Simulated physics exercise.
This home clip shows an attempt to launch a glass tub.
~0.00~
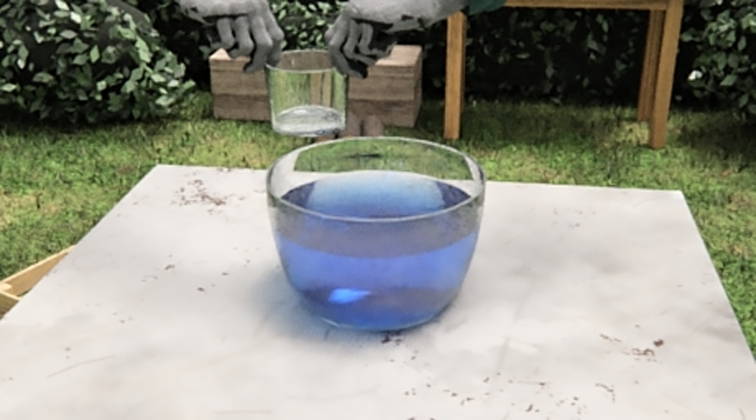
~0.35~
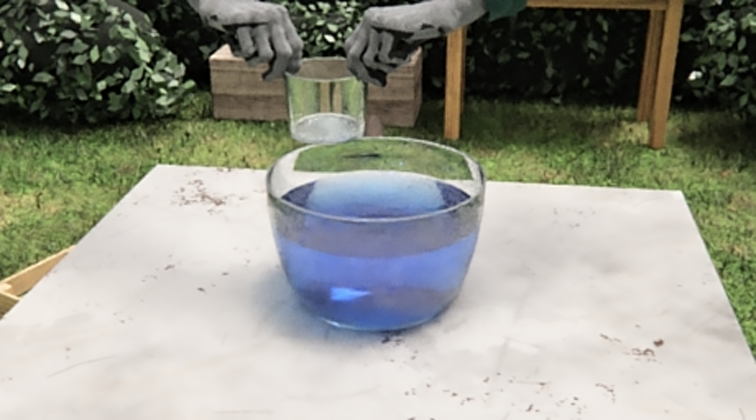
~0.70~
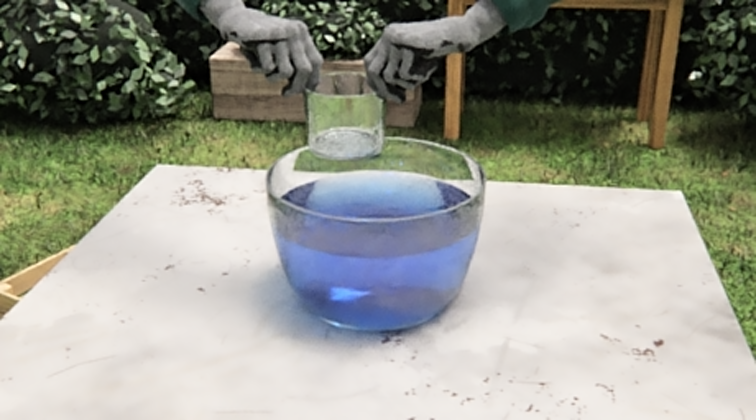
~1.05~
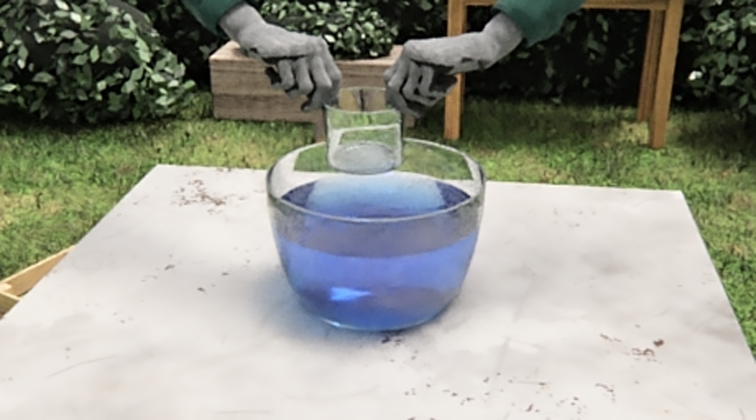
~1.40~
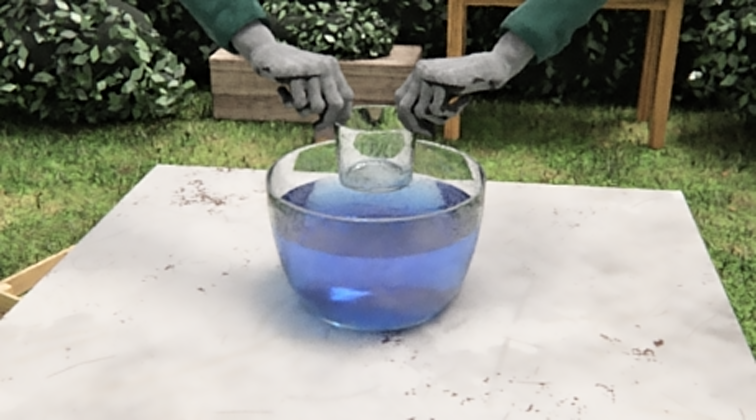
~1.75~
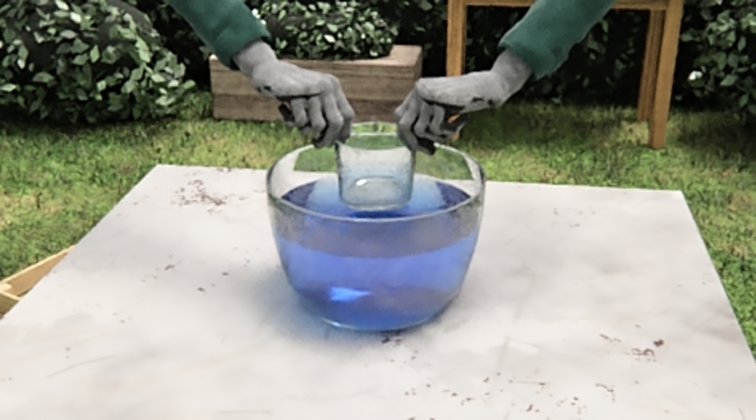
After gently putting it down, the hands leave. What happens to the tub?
The tub rides on the surface.
By 2.2 s, the tub dips into the dyed water.
By 2.8 s, it bobs and steadies.
By 5.0 s, the tub floats with most of its side showing.
